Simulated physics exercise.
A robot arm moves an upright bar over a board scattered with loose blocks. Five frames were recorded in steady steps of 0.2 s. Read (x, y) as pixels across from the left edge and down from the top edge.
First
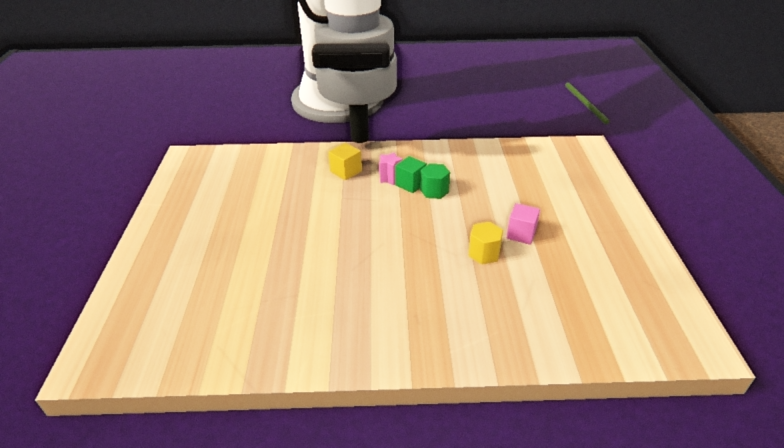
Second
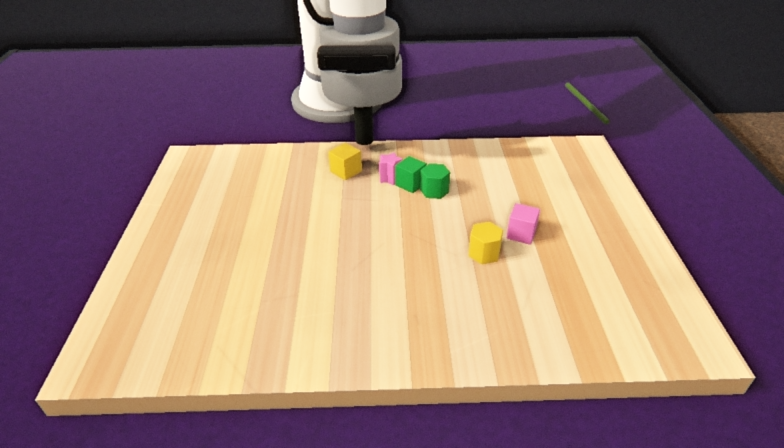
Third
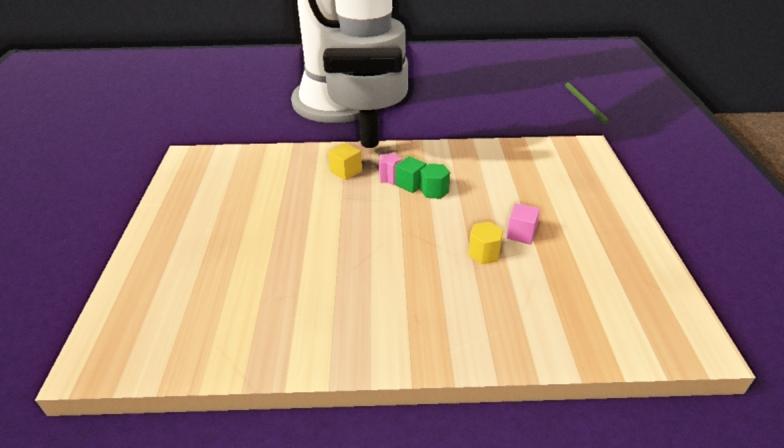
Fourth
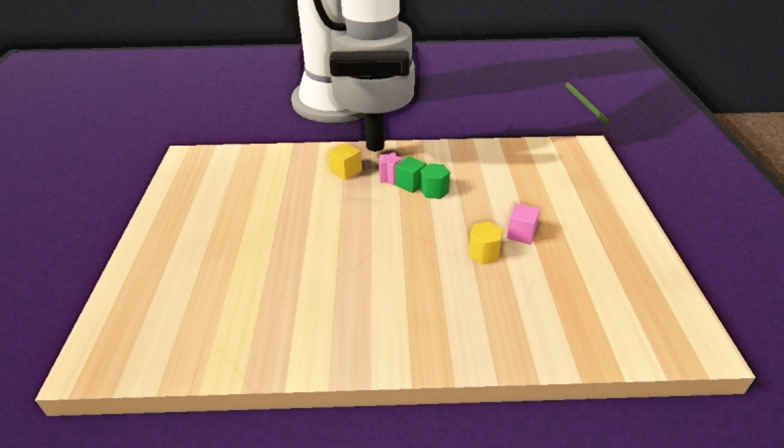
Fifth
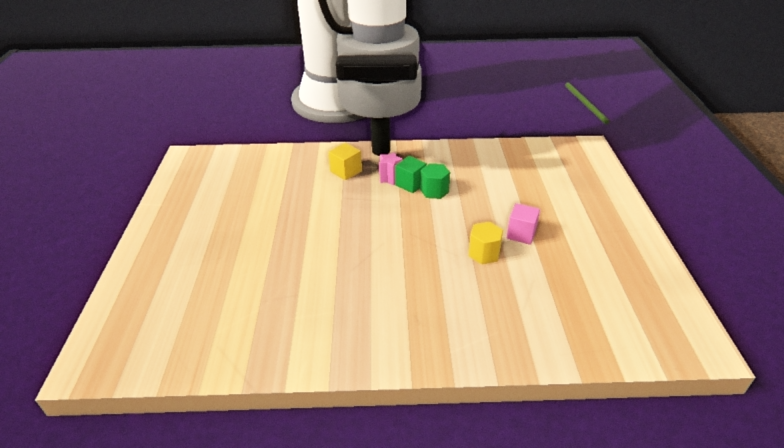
A robot arm slid its dark upright bar slowly a short way to the right along the far edge of a striped wooden board, nearing a small pink block, while all the colored blocks stayed still.
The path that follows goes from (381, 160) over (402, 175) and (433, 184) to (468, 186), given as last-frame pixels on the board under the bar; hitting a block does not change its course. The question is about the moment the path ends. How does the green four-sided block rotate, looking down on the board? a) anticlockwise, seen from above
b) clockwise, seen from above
Option a.
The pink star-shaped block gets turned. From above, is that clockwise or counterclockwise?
Rotation: Clockwise.
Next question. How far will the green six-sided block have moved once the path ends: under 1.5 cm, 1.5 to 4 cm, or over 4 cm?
It gets moved 1.5 to 4 cm.
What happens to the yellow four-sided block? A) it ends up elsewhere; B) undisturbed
My answer is option B.
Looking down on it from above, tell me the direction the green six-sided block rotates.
Clockwise, looking down.
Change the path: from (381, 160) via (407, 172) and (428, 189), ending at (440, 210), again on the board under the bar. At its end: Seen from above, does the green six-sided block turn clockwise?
In short: No.
On the path given first. One third of the way, bar (403, 166); pink star-shaped block (391, 163), turned 55° clockwise; green four-sided block (412, 168), turned 20° anticlockwise.
Two thirds of the way, bar (434, 175); pink star-shaped block (392, 163), turned 65° clockwise; green four-sided block (413, 173), turned 20° anticlockwise; green six-sided block (447, 176).
At the end, bar (469, 177); yellow four-sided block not moved; pink star-shaped block (392, 163), turned 65° clockwise; green four-sided block (413, 173), turned 20° anticlockwise; green six-sided block (457, 179), turned 45° clockwise.
